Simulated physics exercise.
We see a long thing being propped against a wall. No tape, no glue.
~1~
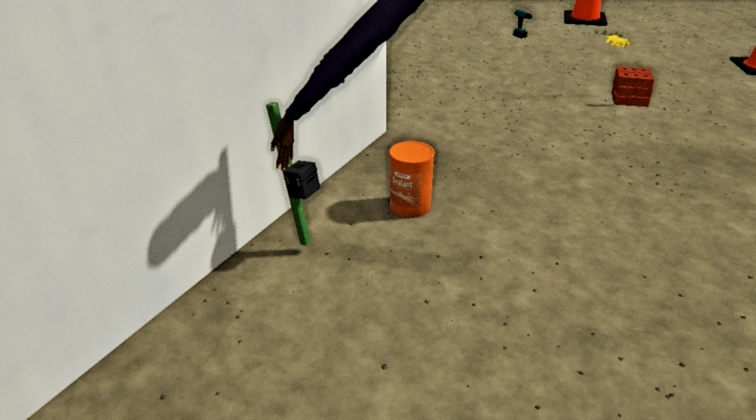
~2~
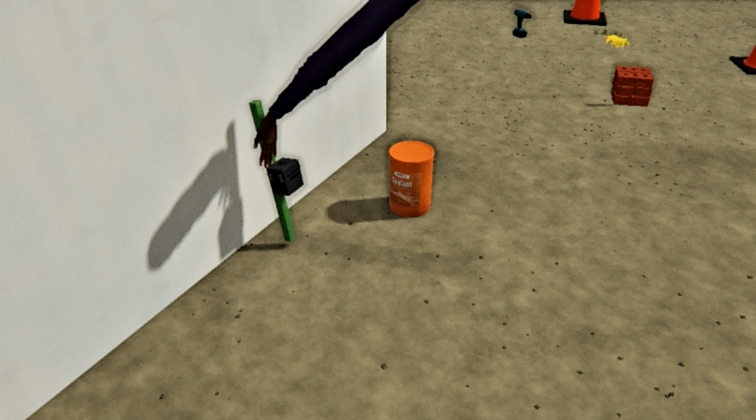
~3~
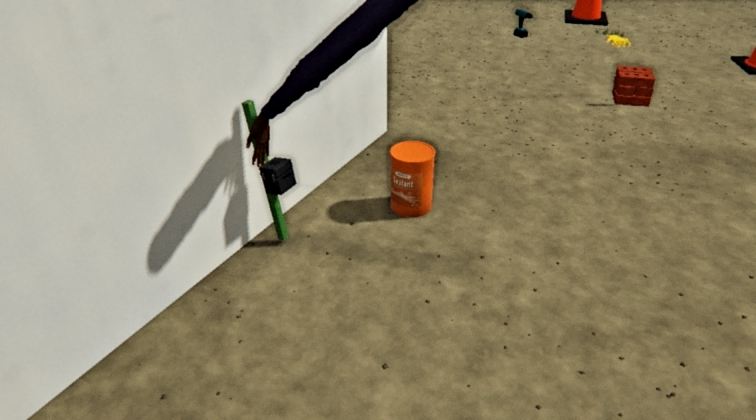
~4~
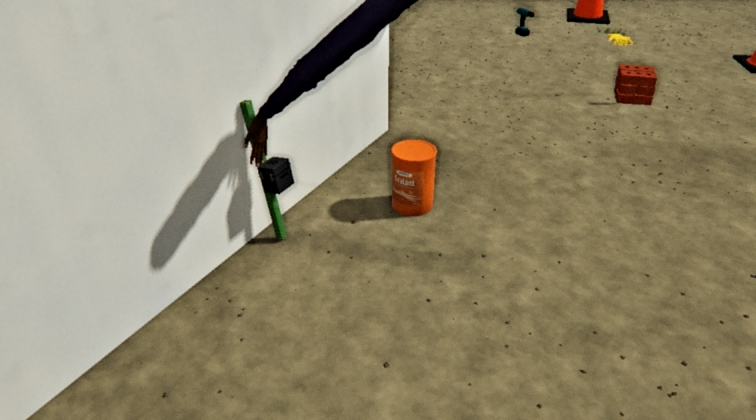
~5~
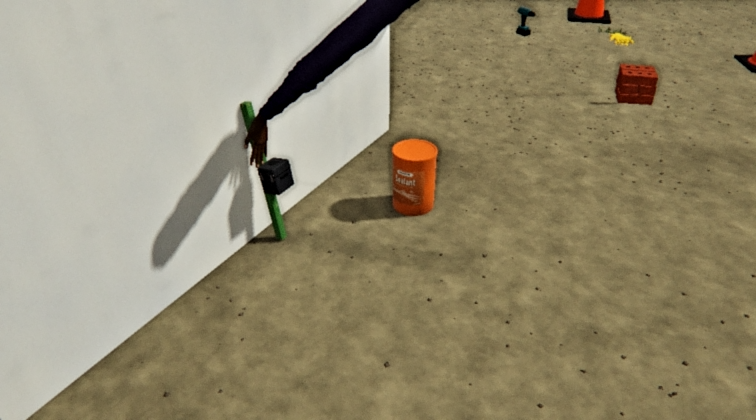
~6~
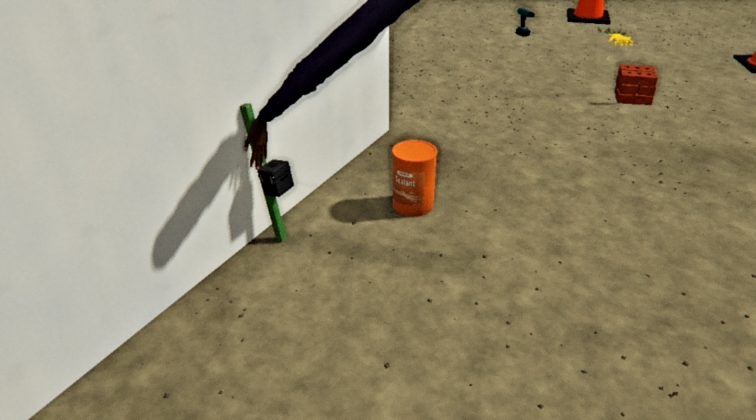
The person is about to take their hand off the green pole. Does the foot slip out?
As it turns out, it holds.
Then, 0.40 s after the last picture, nothing has stirred.
Then, 0.90 s after the last picture, green pole resting near (265, 177).
At rest, both in place. Seen from the same camera at the end, green pole near (265, 177). The pole remains leaning.
